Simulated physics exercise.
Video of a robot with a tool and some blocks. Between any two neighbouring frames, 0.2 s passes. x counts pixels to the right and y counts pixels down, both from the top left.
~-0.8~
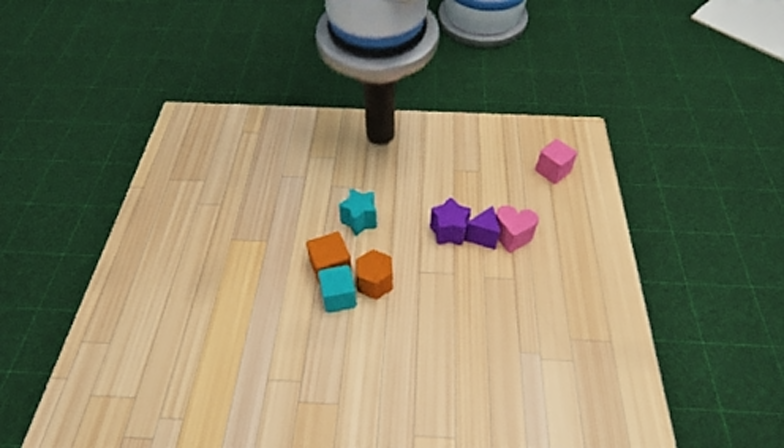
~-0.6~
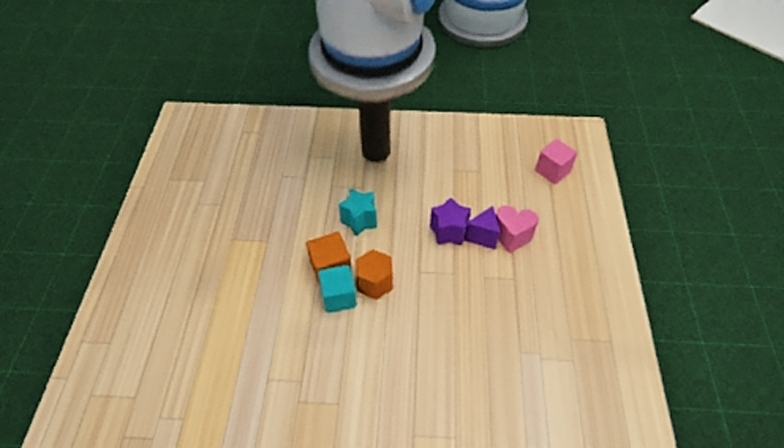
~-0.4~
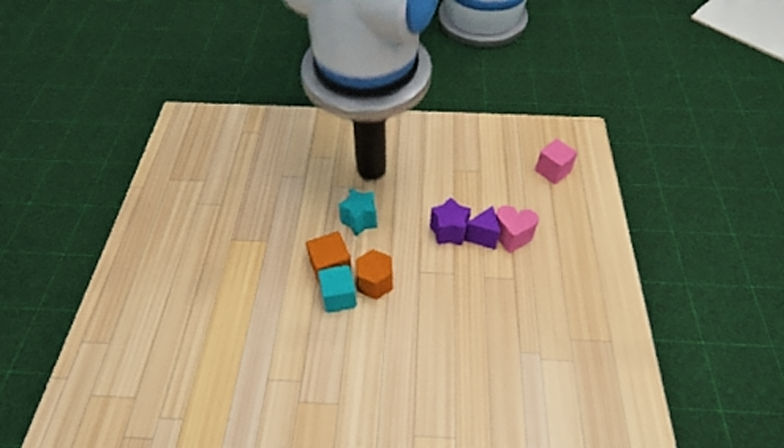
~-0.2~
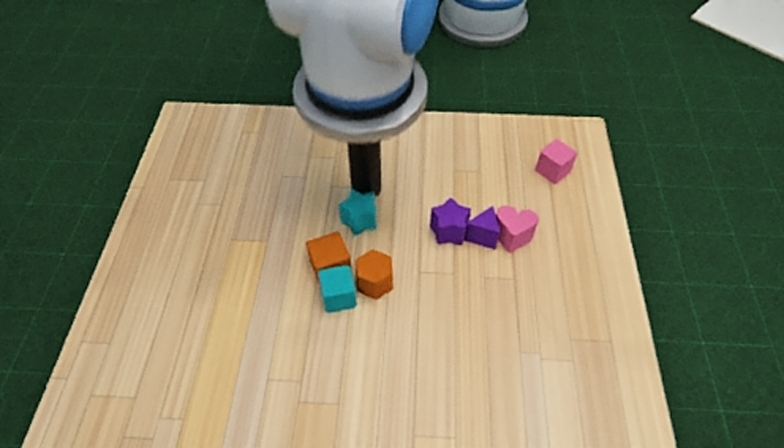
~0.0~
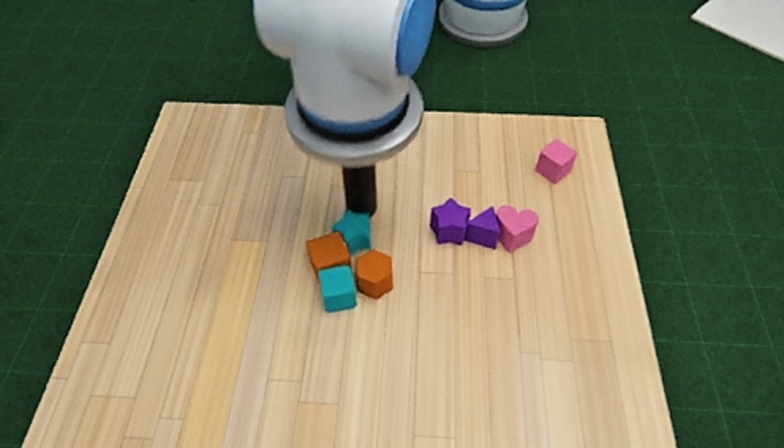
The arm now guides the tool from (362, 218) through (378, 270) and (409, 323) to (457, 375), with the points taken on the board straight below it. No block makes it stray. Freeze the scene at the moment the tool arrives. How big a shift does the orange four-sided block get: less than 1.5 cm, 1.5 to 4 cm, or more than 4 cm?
Once the path is done, the orange four-sided block lies 1.5 to 4 cm from its present place.
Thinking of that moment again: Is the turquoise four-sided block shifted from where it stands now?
Yes - that is the case.
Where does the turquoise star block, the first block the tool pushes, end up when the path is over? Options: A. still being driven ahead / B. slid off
(B)
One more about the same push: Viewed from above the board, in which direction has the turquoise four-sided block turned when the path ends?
It turns counter-clockwise.
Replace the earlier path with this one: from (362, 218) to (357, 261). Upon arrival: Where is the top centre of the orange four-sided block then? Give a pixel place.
Near (301, 275).
On the path given first. One third of the way, tool (378, 260); orange four-sided block (308, 264), turned 15° clockwise; turquoise four-sided block (332, 292), turned 15° anticlockwise; turquoise star block (348, 264), turned 50° clockwise; orange six-sided block (378, 283), turned 40° anticlockwise.
Two thirds of the way, tool (410, 314); orange four-sided block (308, 264), turned 15° clockwise; turquoise four-sided block (329, 294), turned 20° anticlockwise; turquoise star block (350, 267), turned 70° clockwise; orange six-sided block (382, 330), turned 25° clockwise.
At the end, tool (459, 367); orange four-sided block (308, 264), turned 15° clockwise; turquoise four-sided block (329, 294), turned 20° anticlockwise; turquoise star block (350, 267), turned 70° clockwise; orange six-sided block (382, 330), turned 30° clockwise.
